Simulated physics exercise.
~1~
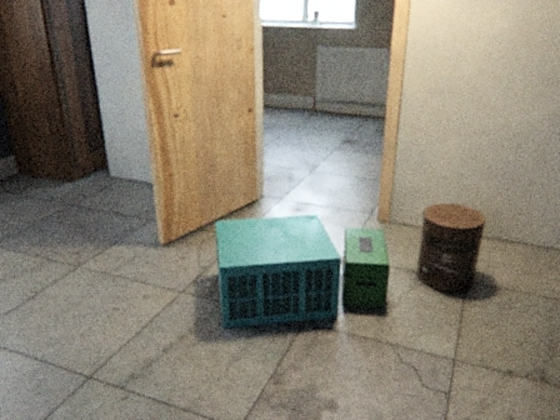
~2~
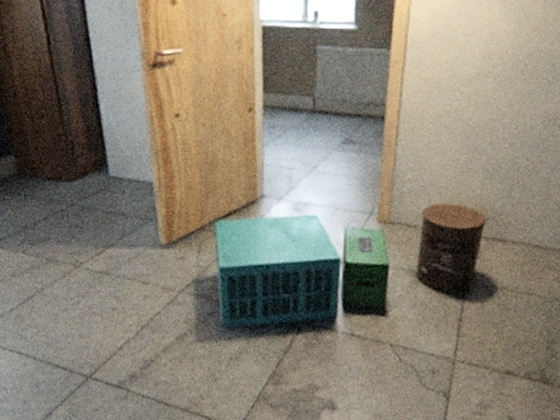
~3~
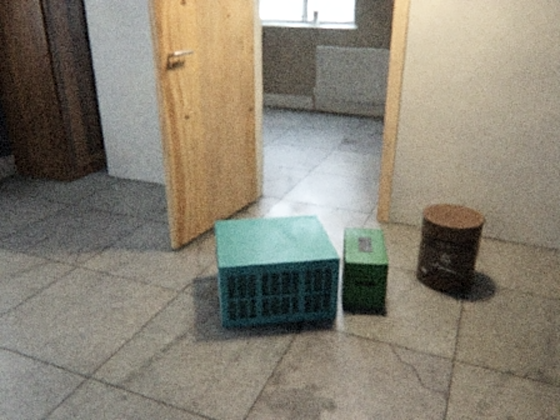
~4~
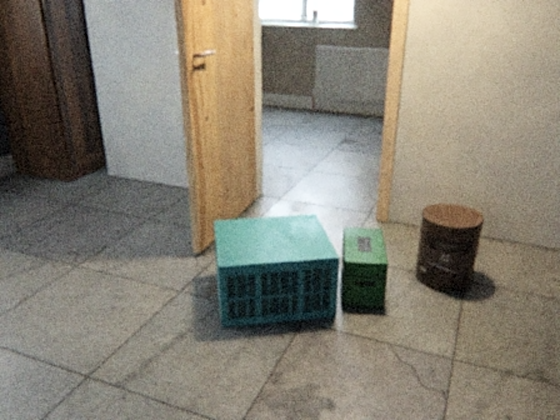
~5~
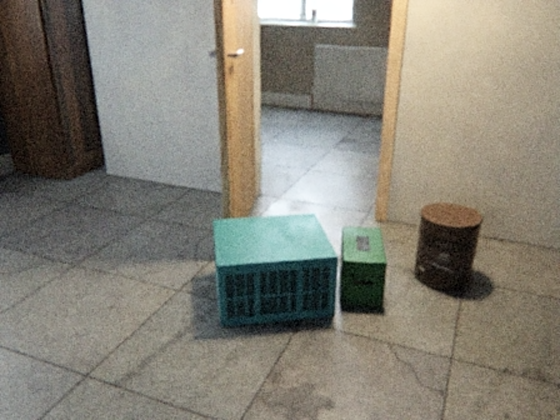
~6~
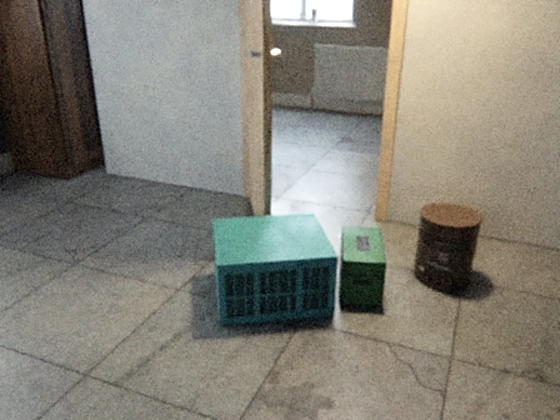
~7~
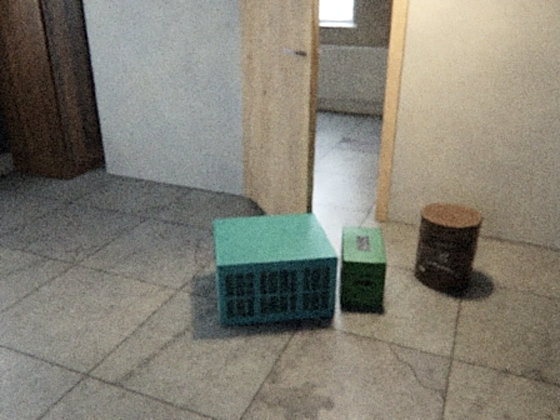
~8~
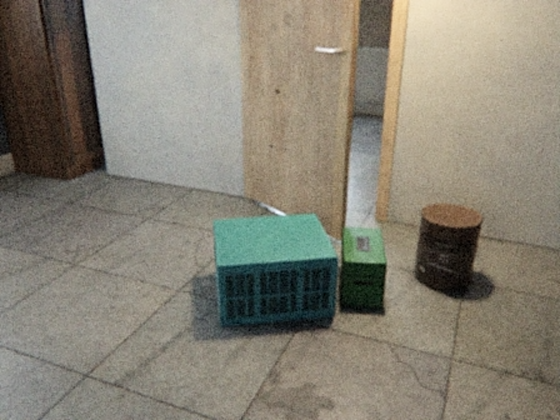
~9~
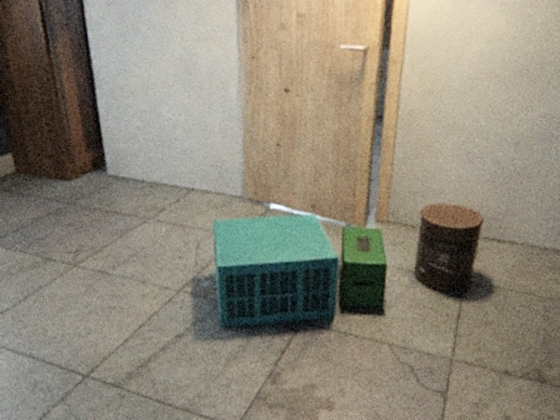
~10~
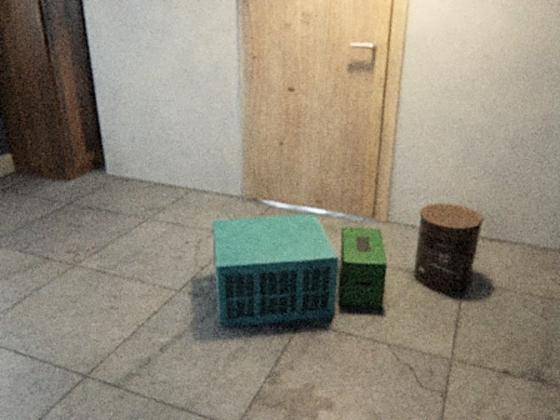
A pale wooden door with a metal handle stands wide open in a grey-tiled room, seen from slightly above by a gently swaying camera. Through the doorway, a radiator and a bright window show in the space beyond. On the floor in front sit a turquoise chest, a small green toolbox to its right, and a brown pail farther right near the wall. The door swings inward past edge-on, gradually hiding the room behind it, with nobody seen pushing. The gap narrows to a sliver, then the door meets its frame and ends shut, the three objects unmoved.
